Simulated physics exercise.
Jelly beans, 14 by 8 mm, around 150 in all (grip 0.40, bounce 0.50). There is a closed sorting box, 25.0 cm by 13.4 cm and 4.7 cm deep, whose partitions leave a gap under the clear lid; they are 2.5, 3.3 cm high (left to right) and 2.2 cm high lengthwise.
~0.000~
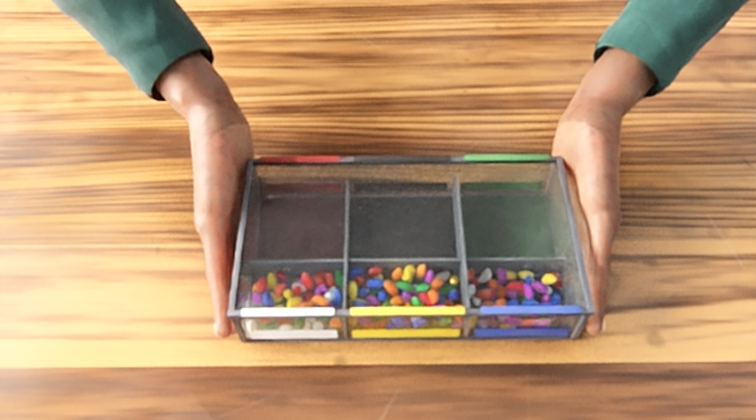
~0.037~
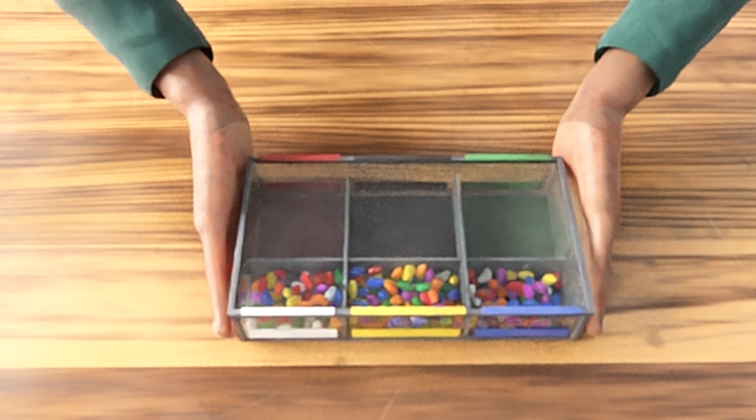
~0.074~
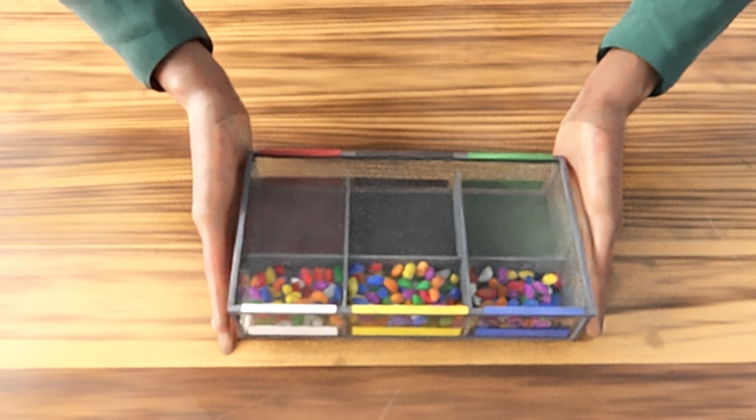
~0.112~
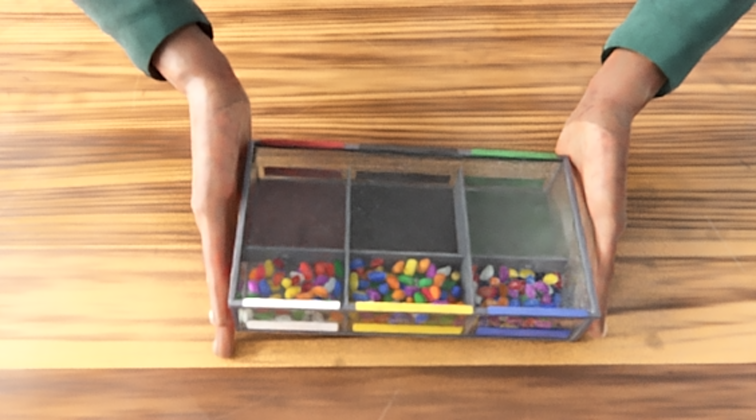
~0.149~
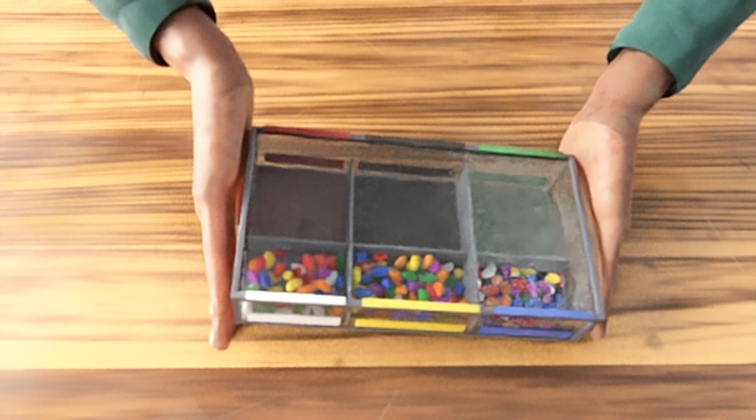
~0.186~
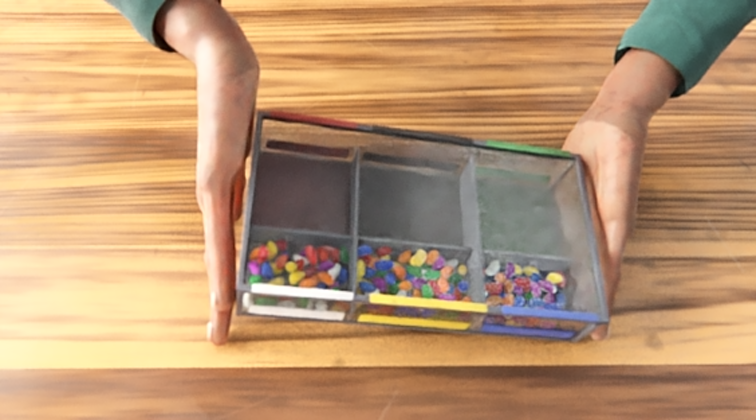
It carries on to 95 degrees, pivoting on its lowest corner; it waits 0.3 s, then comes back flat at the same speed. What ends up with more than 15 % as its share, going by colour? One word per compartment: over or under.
Red under, blue over, green under, yellow over, white under, black under.
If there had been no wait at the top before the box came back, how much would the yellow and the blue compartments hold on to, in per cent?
Yellow 60, blue 30.
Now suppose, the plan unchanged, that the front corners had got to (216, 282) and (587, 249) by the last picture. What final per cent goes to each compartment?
So it works out as red at 70 percent, blue at 5 percent, green at 5 percent, yellow at 0 percent, white at 5 percent and black at 10 percent.
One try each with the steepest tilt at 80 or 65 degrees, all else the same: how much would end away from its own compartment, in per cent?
Roughly 20 percent, then roughly 5 percent.
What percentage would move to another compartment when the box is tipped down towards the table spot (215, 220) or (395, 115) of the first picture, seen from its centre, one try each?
First try: Around 55 percent; second try: Around 85 percent.
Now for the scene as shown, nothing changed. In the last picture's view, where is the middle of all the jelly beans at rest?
I'd say roughly (444, 307).
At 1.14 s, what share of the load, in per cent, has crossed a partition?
At that moment it's some 25 per cent.
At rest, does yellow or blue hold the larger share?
The yellow compartment.
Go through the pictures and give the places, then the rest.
The first frame shows box tilt 0 degrees, front corners at (235, 312) and (587, 309); blue 30 %, yellow 40 %, white 30 %.
The second frame shows box tilt 1 degrees, front corners at (234, 311) and (588, 310).
The third frame shows box tilt 2 degrees, front corners at (234, 307) and (590, 311).
The fourth frame shows box tilt 6 degrees, front corners at (235, 301) and (593, 313), lowest corner right front.
The fifth frame shows box tilt 10 degrees, front corners at (238, 294) and (598, 315), lowest corner right front.
The sixth frame shows box tilt 14 degrees, front corners at (243, 286) and (602, 317), lowest corner right front; blue 30 %, yellow 40 %, white 30 %. Its pace works out near 110 degrees a second.
Then, at 1.14 s, tilt 95 degrees; blue 35 %, yellow 55 %, white 10 %.
After 1.78 s, tilt 50 degrees; blue 35 %, yellow 65 %, white 5 %.
After 2.46 s, tilt 0 degrees; blue 35 %, yellow 65 %, white 5 %.
By 3.0 s all is still; red 0 %, blue 35 %, green 0 %, yellow 65 %, white 5 %, black 0 %.
